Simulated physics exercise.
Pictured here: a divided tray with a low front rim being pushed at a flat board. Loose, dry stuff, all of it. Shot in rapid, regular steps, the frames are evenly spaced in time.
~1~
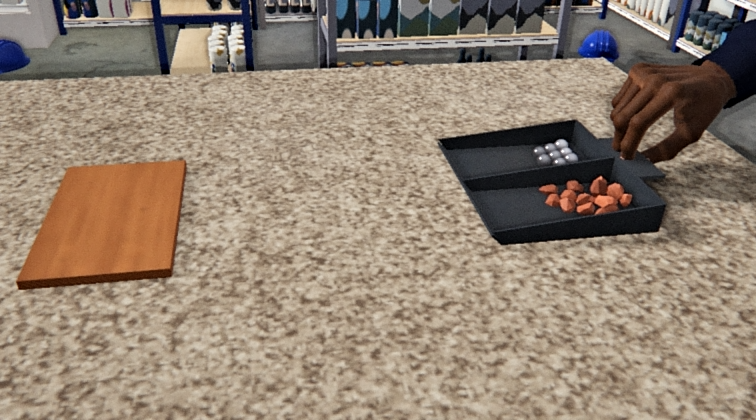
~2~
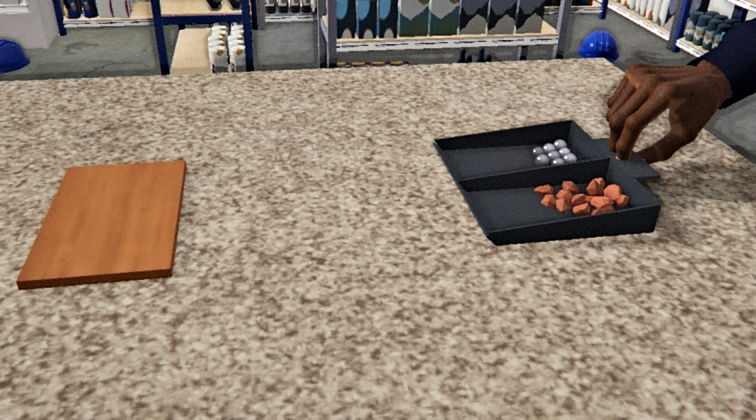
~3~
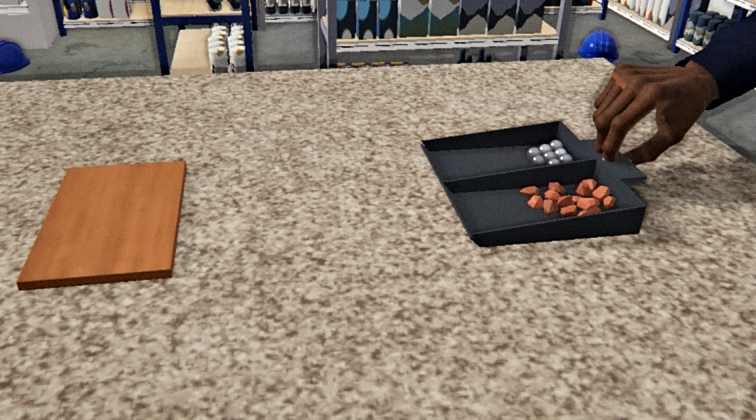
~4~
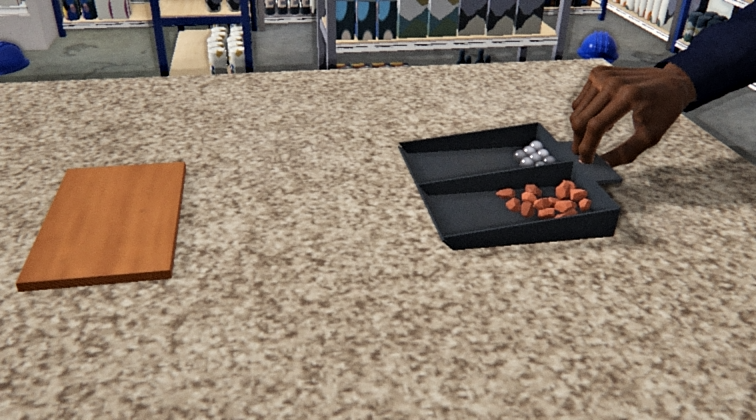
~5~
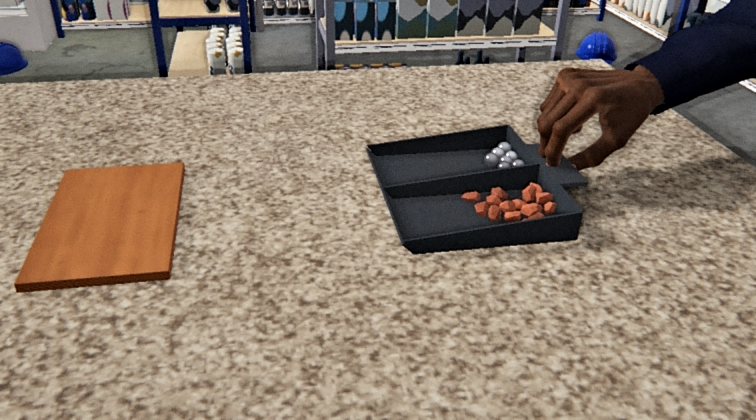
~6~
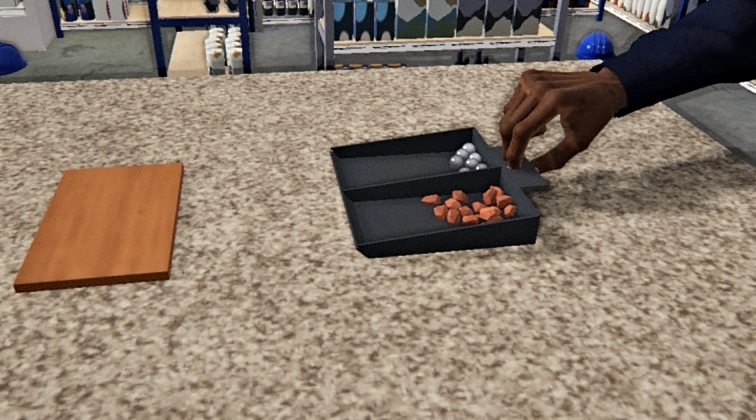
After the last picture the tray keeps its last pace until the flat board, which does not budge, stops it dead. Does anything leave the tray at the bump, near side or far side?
At the jolt the nearer batch all stays in; the farther batch sheds some pieces.
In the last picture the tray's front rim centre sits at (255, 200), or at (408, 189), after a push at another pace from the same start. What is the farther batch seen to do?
So, it partly leaks out at the first place and is retained at the second.
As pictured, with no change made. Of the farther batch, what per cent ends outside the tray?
Roughly 50 percent.
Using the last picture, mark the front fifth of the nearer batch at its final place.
Pretty much at (196, 224), I'd say.
Then, 0.11 s past the last view, tray still sliding, front rim near (262, 200); nearer batch all inside; farther batch all inside.
Then, 0.32 s past the last view, tray stopped at the flat board; nearer batch all inside, moved towards the front rim; farther batch all inside, moved towards the front rim.
Then, 0.53 s past the last view, tray stopped at the flat board; nearer batch all inside, moved towards the front rim; farther batch about a third out of the tray.
Finally, tray stopped at the flat board; nearer batch all inside, moved towards the front rim; farther batch about half out of the tray.
